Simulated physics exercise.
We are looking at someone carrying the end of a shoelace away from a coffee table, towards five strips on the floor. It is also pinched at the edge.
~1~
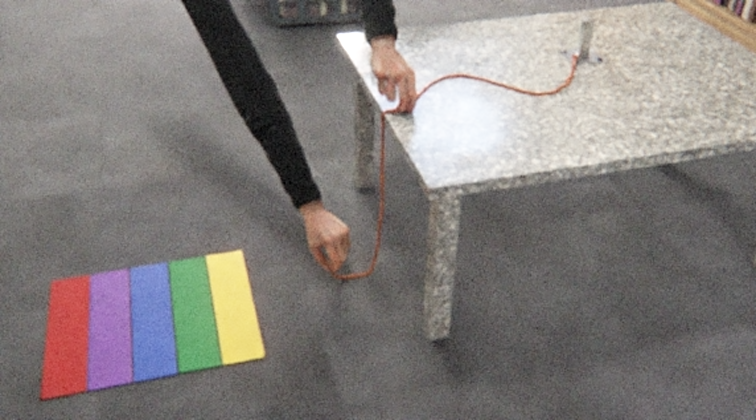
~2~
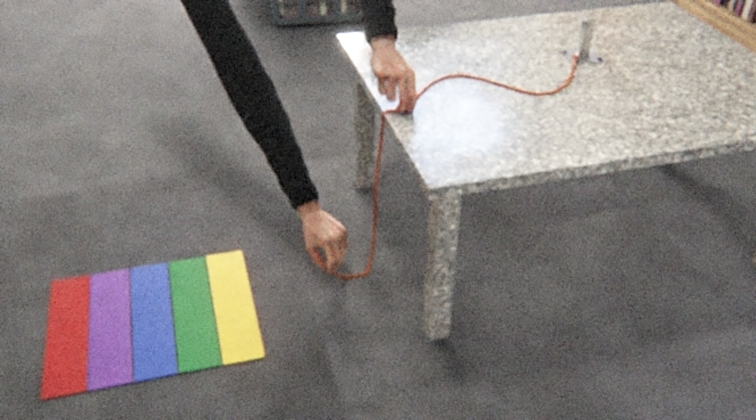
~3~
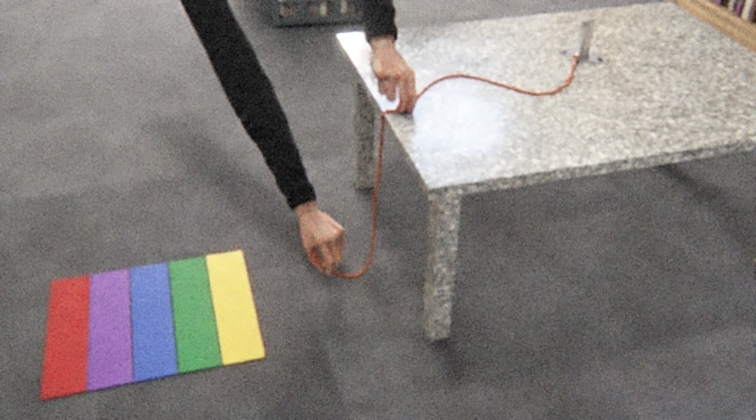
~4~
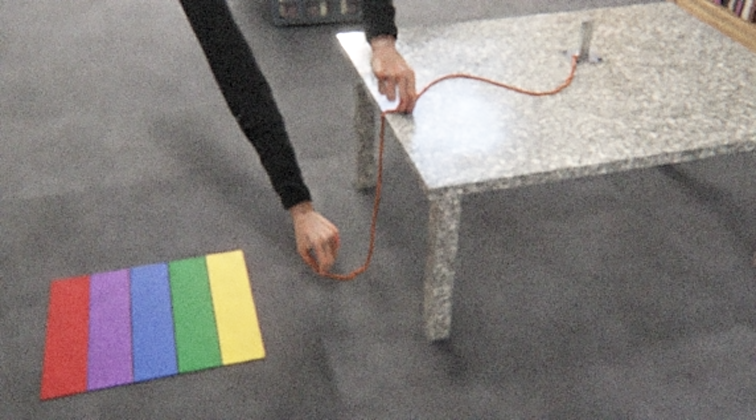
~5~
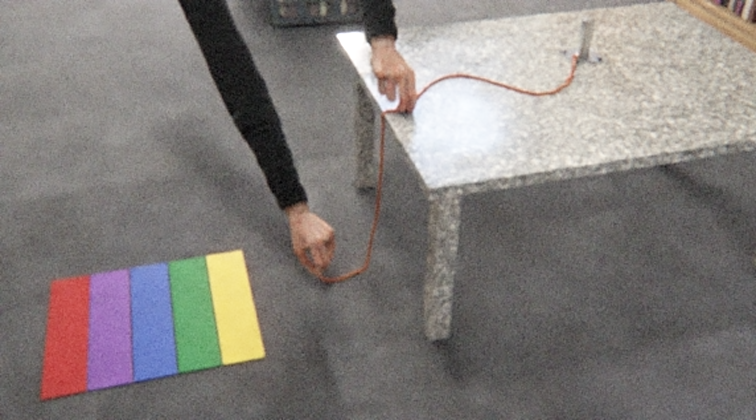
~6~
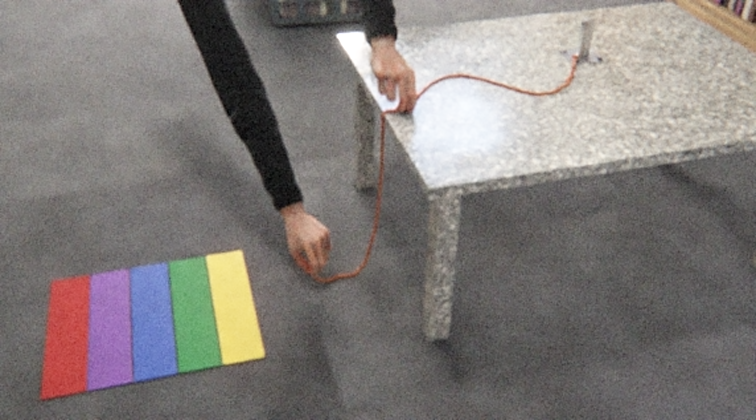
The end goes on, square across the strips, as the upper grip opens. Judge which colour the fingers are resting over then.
The purple strip.
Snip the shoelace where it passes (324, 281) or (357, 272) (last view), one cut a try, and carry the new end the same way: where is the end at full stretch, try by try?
Case by case: (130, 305), then (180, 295).
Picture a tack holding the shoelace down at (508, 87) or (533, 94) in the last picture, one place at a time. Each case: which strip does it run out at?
Observed strip, first: Blue; second: Blue.
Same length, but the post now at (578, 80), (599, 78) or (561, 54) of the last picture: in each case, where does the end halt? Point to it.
Try by try: (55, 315), (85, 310) and (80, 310).
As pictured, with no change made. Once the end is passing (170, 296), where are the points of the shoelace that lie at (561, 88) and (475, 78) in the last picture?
The two spots land somewhere near (529, 82) and (442, 99).
Soon after, end near (170, 296); over blue.
After that, end near (126, 304); over purple.
At the stop, end near (101, 308); over purple. It gets as far as the purple strip.
